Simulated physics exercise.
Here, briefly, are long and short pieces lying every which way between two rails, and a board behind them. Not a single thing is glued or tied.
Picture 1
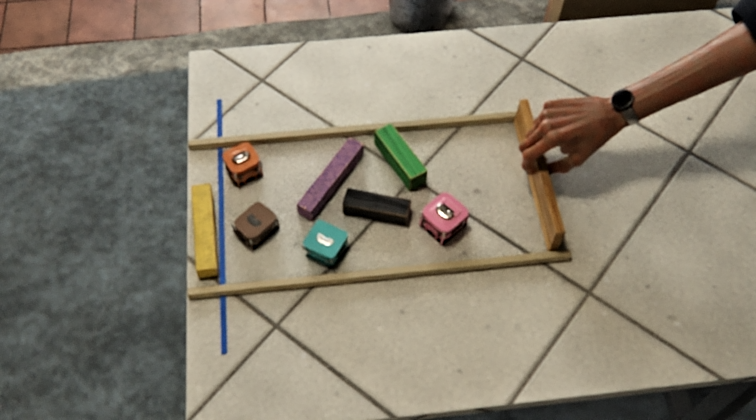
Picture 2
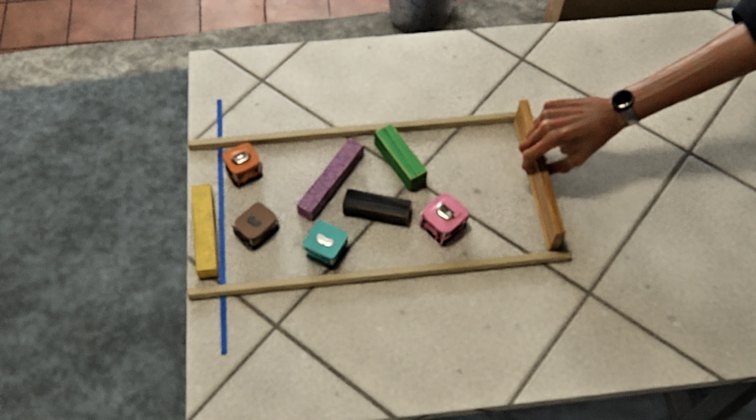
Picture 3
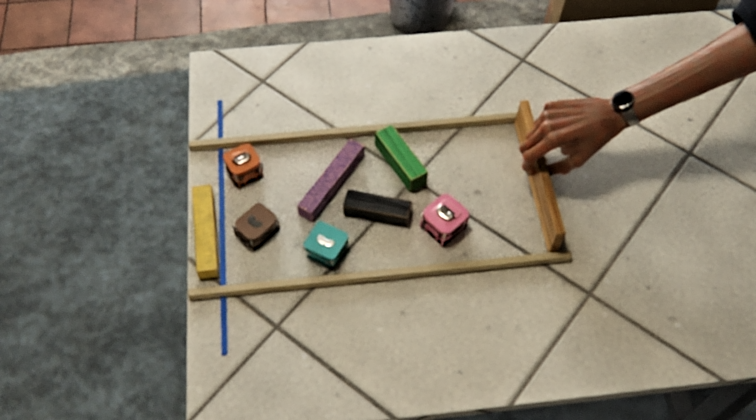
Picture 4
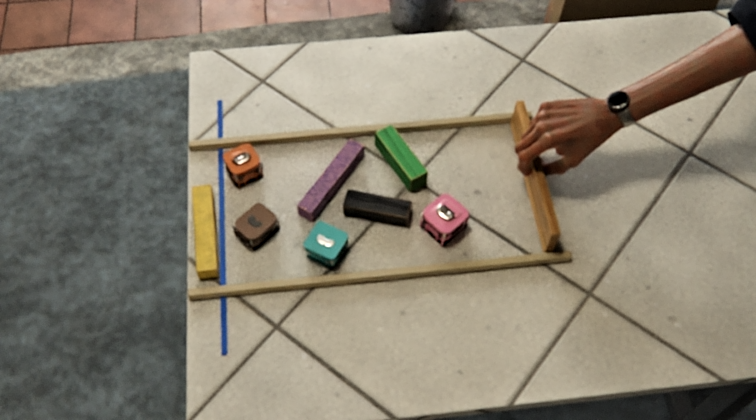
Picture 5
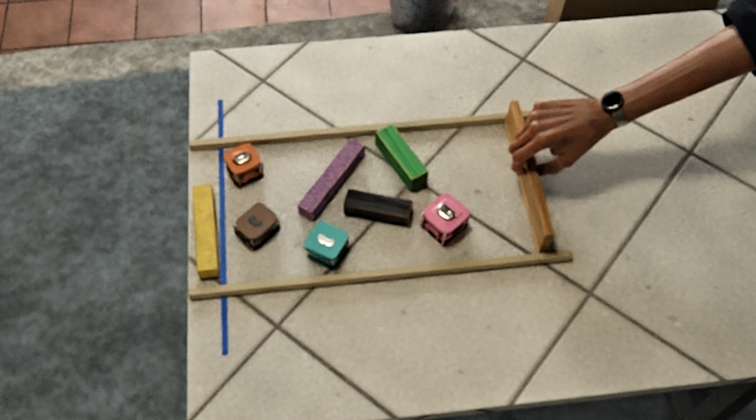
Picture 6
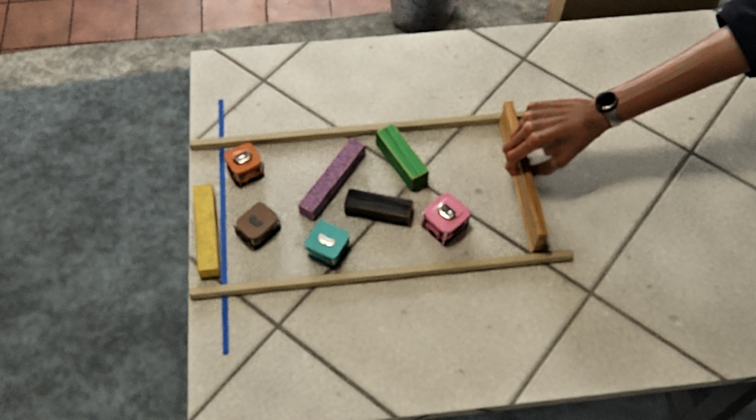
A wooden board, gripped at its upper part by a hand wearing a dark watch, rests still at first at the right end of two rails. The hand then slides it slightly left, while the colourful bars and cubes between the rails, and the yellow bar beyond the blue tape, stay put.
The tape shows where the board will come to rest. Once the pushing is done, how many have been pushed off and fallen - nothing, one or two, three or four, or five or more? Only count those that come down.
By then five or more have fallen.
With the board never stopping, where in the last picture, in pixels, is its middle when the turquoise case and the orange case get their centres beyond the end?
Roughly (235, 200); roughly (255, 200).
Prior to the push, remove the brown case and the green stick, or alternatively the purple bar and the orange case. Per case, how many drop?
The number fallen is 3, and in the other try 3.
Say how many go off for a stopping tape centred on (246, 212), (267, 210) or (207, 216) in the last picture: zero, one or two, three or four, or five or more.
Number fallen at each tape, in order - three or four, 1 or 2, at least five.
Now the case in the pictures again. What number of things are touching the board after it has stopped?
Tally at the end: 3.
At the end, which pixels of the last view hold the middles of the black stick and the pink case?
Going in order: First (198, 220), then (201, 264).
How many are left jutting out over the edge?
It totals 2.
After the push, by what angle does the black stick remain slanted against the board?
Misalignment: Close to 25°.
Soon after, none off yet; yellow bar at rest near (207, 230); orange case at rest near (244, 165); brown case at rest near (258, 226).
Then, none off yet; yellow bar at rest near (205, 231); orange case moving near (237, 164); brown case moved about its own width near (236, 231).
At rest, the number that fall off is five or more; fallen, purple bar, turquoise case, brown case, orange case and yellow bar.
